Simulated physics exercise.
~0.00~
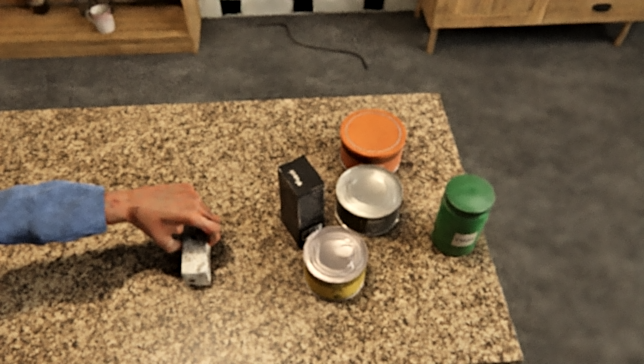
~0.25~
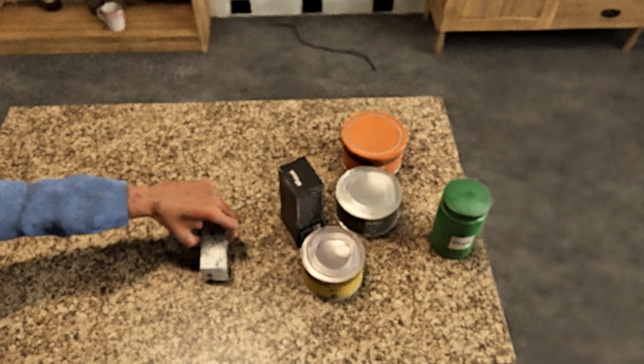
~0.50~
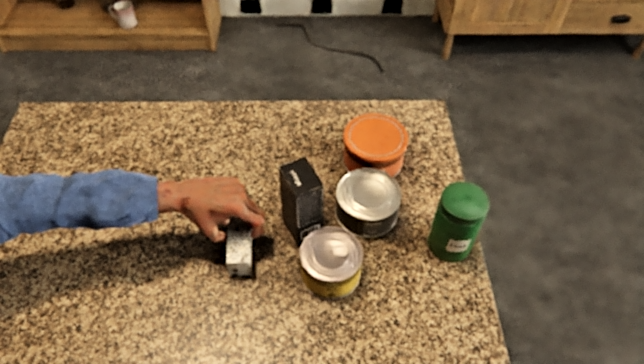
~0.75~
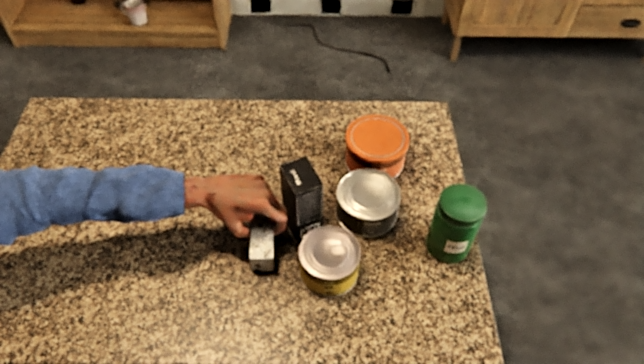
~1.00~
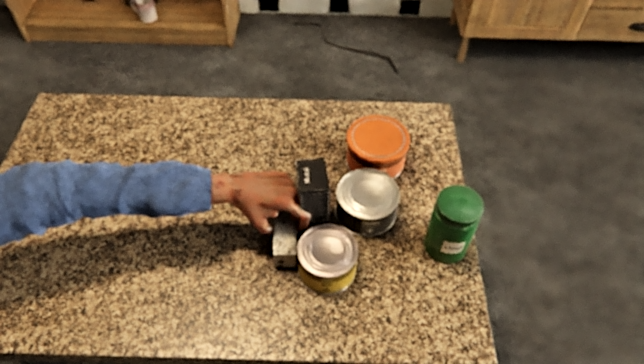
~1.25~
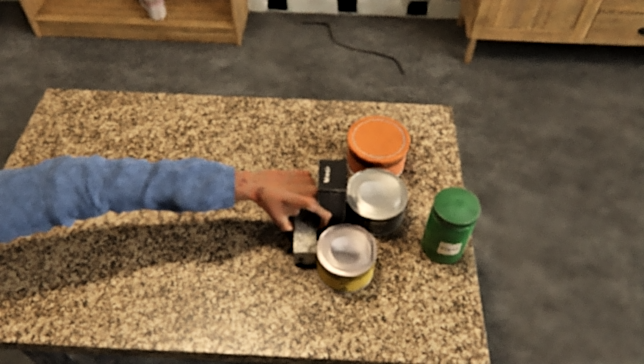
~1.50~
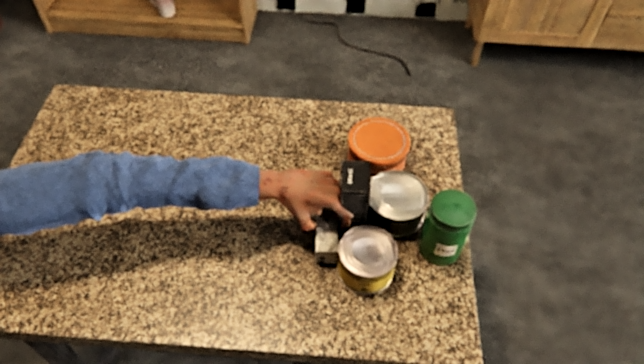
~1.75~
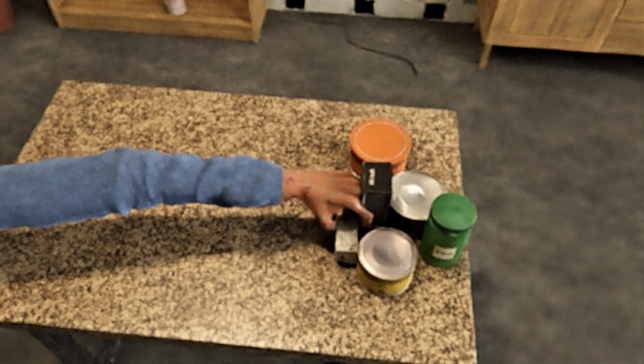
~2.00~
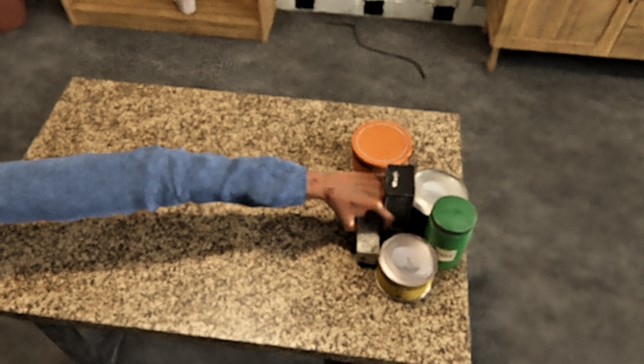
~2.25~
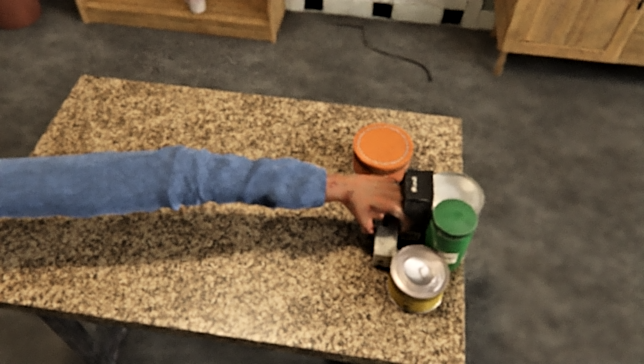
At first, a hand in a blue sleeve holds a small block on a speckled tabletop, left of a black carton, a yellow tub, a grey tub, an orange tub and a green jar. The hand slides the block steadily right until it closes in on the carton. The carton begins to shift right, still upright, and soon the yellow and grey tubs move along too. The hand keeps pushing, crowding them toward the green jar near the right edge. By the end, the carton and both tubs have moved clearly right without toppling, while the orange tub and green jar remain in place.
